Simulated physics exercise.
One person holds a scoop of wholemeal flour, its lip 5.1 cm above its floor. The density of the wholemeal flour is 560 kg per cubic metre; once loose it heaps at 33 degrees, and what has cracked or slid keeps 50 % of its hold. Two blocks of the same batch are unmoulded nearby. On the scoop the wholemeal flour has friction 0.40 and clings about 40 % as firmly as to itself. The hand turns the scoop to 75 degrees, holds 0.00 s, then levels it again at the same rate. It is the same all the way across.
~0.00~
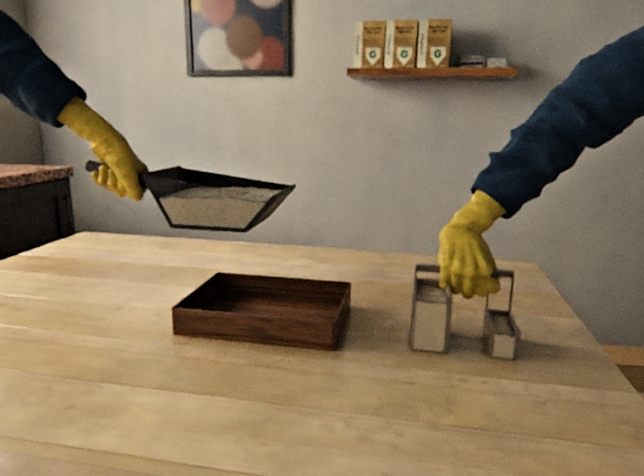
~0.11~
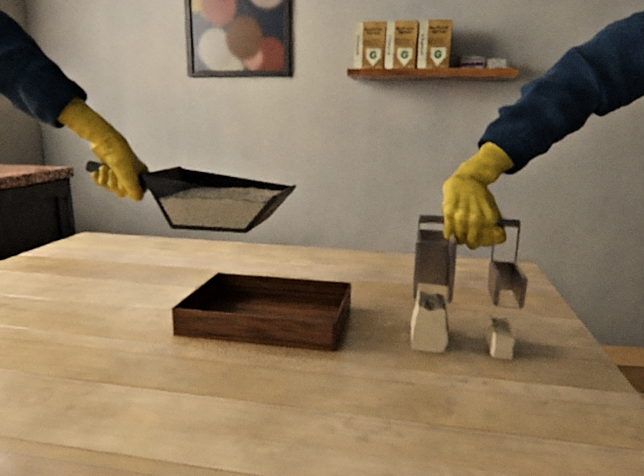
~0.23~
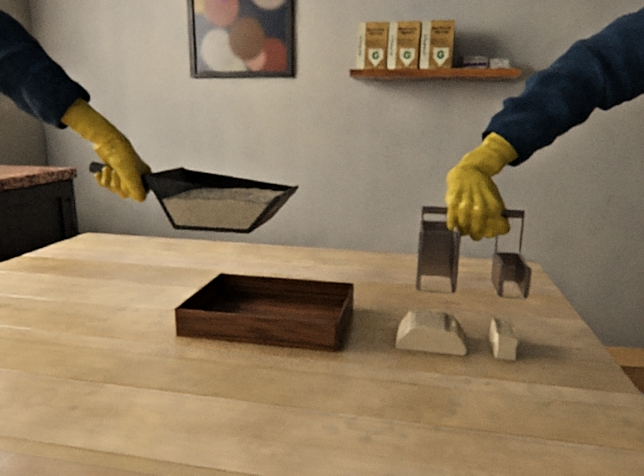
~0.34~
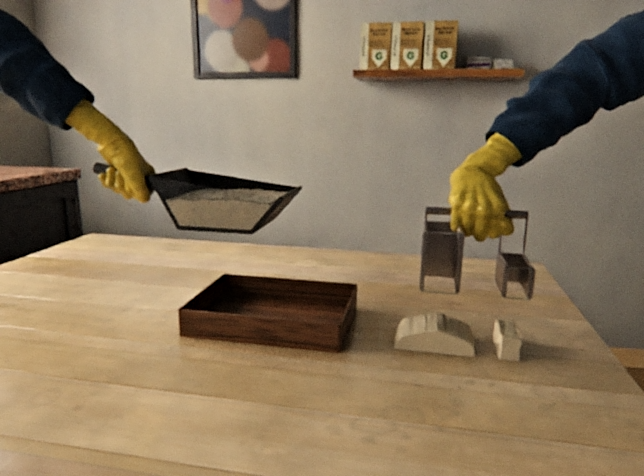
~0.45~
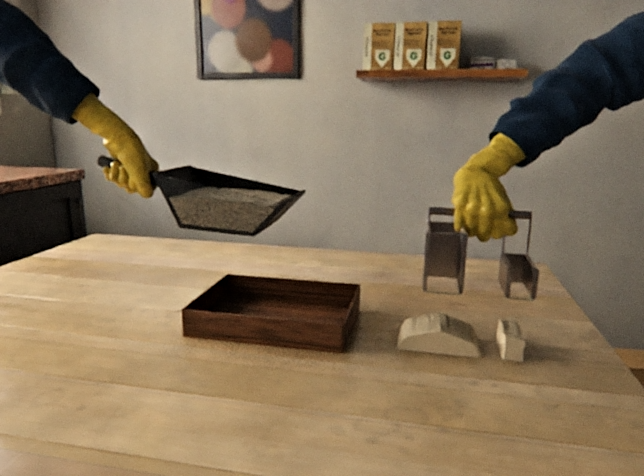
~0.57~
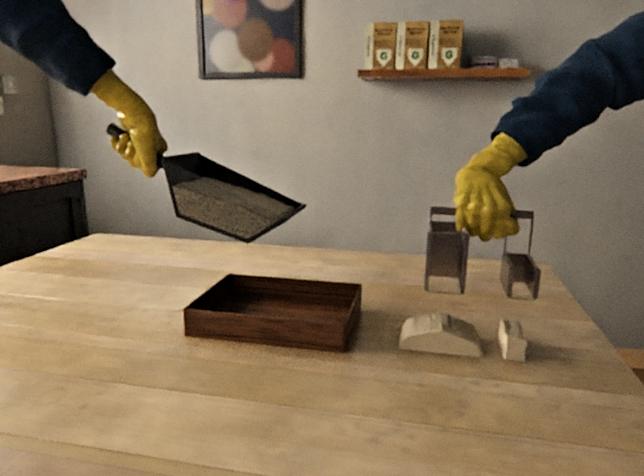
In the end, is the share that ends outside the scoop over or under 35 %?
The share that ends outside the scoop is over 35 %.
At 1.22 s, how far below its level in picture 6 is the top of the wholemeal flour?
Some 6.0 cm.
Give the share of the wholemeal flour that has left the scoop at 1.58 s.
About 70 %.
After 0.87 s, the scoop is at 62 degrees and 0 % has left it.
After 1.22 s, the scoop is at 61 degrees and 63 % has left it.
After 1.58 s, the scoop is at 9 degrees and 68 % has left it.
After 1.93 s, the scoop is at 0 degrees and 68 % has left it.
After 2.28 s, at the end, the scoop is at 0 degrees and 68 % has left it.
